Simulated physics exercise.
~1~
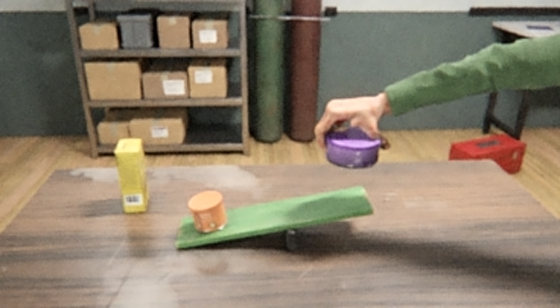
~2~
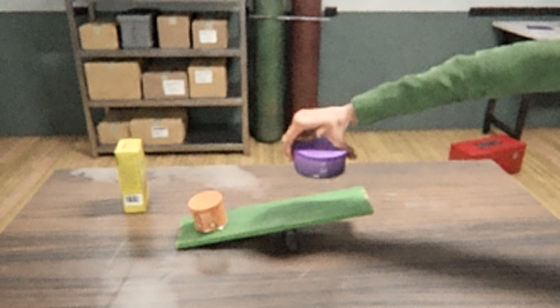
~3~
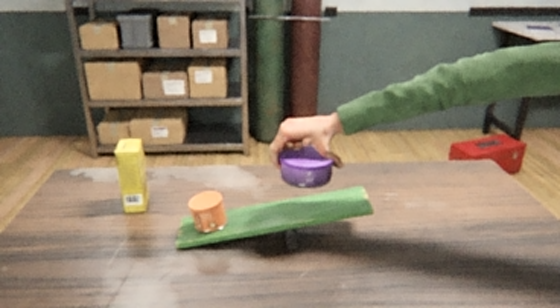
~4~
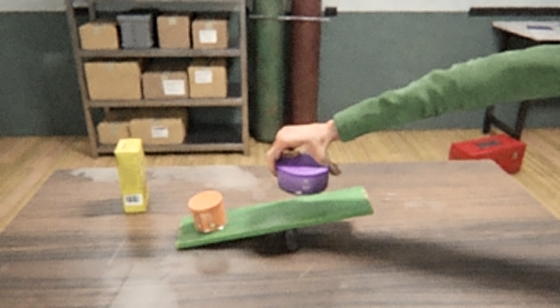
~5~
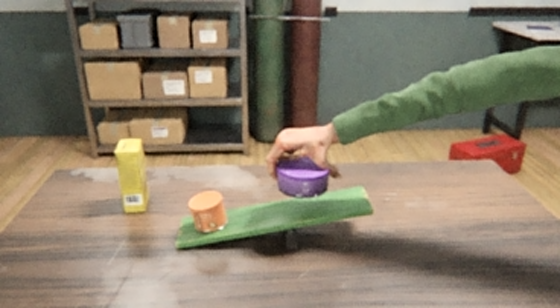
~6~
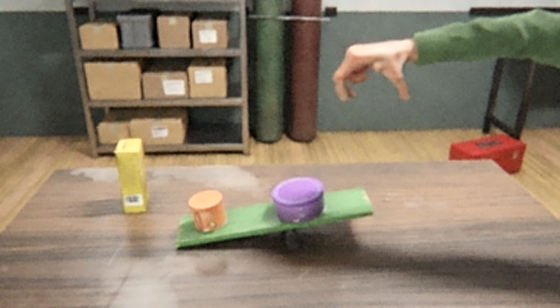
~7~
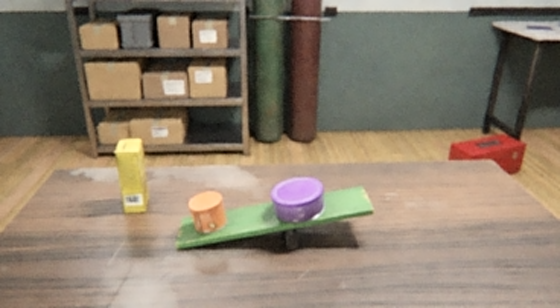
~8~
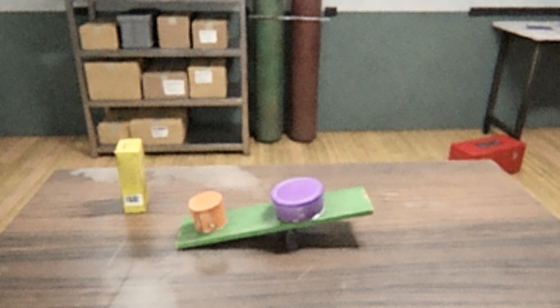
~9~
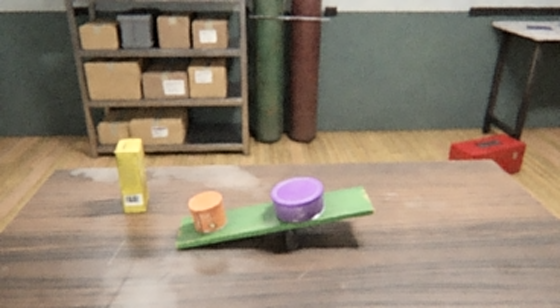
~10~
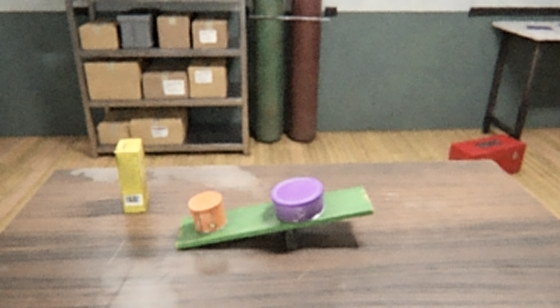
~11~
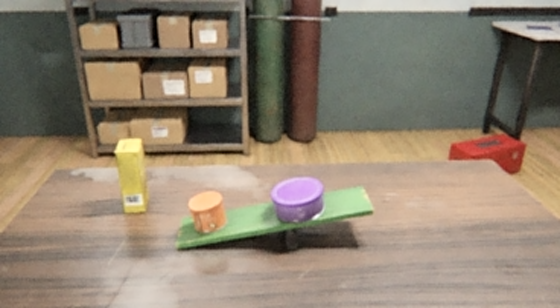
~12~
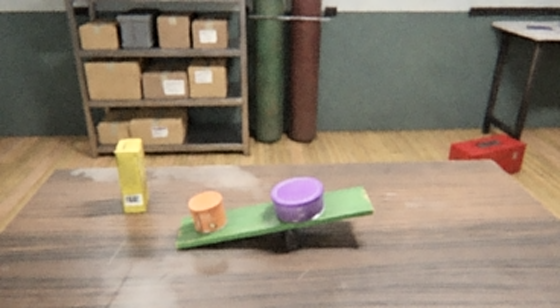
A purple tub hangs from the hand of a green-sleeved arm reaching in from the right, above a dark wooden table seen from the front by a still camera. Below it, a green plank tilts over a small block, its left end low and holding an orange tin, while a yellow carton stands to the left and shelves of boxes line the wall behind. The hand carries the tub left, lowers it near the plank's middle and lets go. The tub settles, leaning slightly with the slope, as the arm withdraws. The plank stays still, left end low, with tin and tub resting on it.
